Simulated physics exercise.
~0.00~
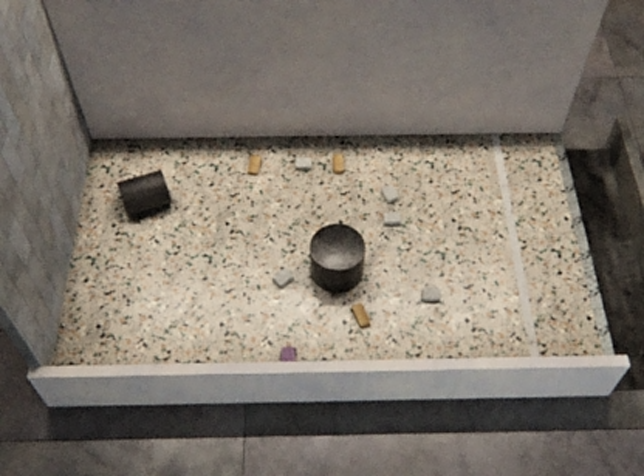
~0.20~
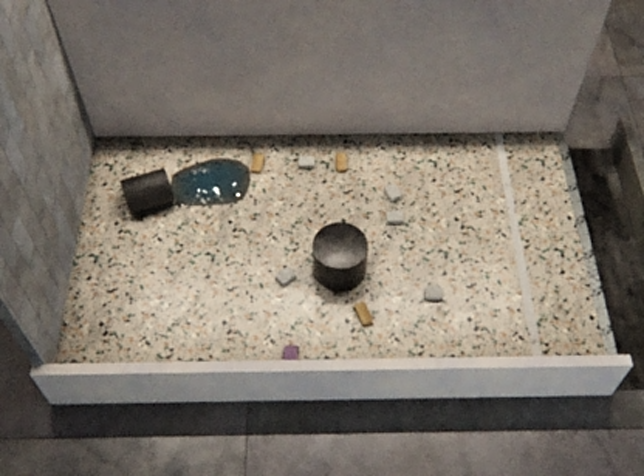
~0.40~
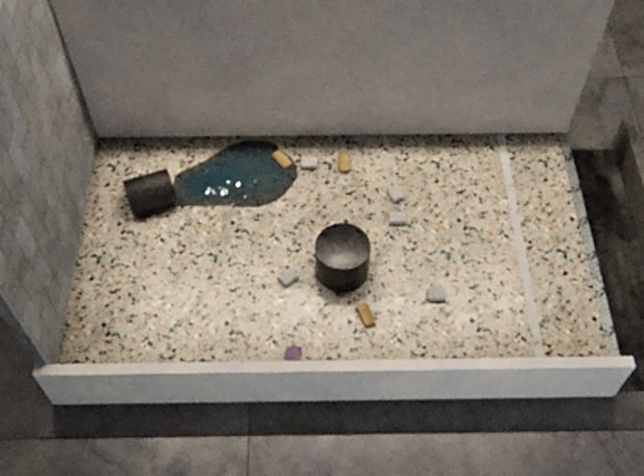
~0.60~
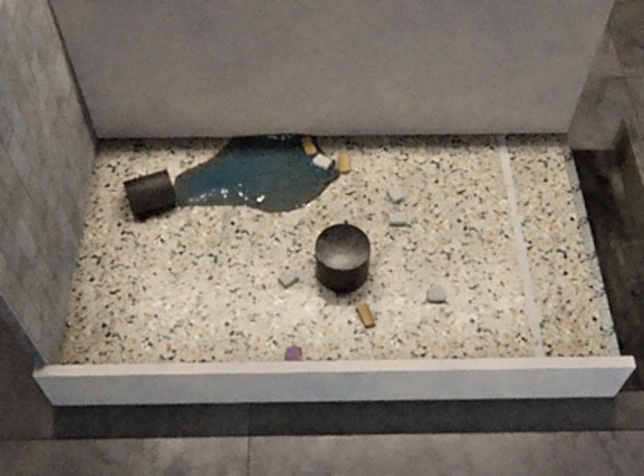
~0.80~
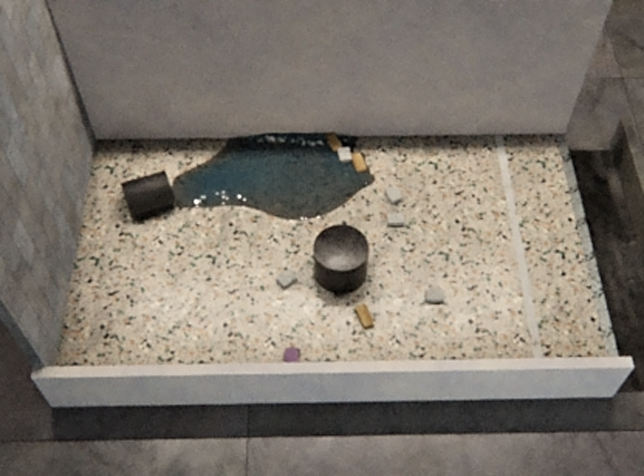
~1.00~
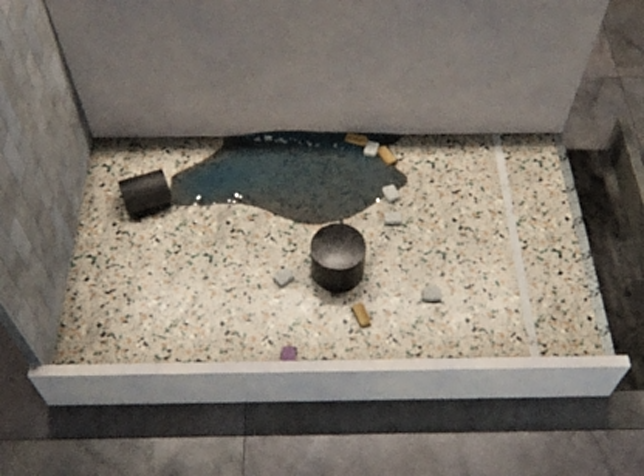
Wash-down room with a fallen drum gushing dark blue water, the pool spreading right along the back wall and pushing small blocks.
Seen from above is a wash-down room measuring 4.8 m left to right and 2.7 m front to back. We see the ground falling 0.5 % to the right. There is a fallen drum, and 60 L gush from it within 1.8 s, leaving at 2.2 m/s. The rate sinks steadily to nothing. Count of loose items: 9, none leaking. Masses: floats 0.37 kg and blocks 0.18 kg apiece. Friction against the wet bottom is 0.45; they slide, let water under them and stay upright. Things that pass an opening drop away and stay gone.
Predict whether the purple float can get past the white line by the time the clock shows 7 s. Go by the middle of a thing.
By then the purple float is still behind.
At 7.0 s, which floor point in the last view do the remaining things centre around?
(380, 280).
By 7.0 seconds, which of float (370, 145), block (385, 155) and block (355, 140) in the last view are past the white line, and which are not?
First got there, second got there, third got there.
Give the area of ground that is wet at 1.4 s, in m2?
My estimate is roughly 2.5 m2.
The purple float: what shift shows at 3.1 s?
0 cm or so by then.
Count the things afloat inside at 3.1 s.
Count: 0.
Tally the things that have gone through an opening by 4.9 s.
The number is 3.
After 1.4 s the purple float is near (289, 355), 0.0 m from its start, aground; 0 of 9 are over the mark; 2 afloat.
After 3.1 s the purple float is near (289, 355), 0.0 m from its start, aground; 3 of 9 are over the mark; 0 afloat.
After 4.9 s the purple float is near (289, 355), 0.0 m from its start, aground; 4 of 9 are over the mark; 0 afloat.
After 7.0 s the purple float is near (289, 355), 0.0 m from its start, aground; 4 of 9 are over the mark; 0 afloat.
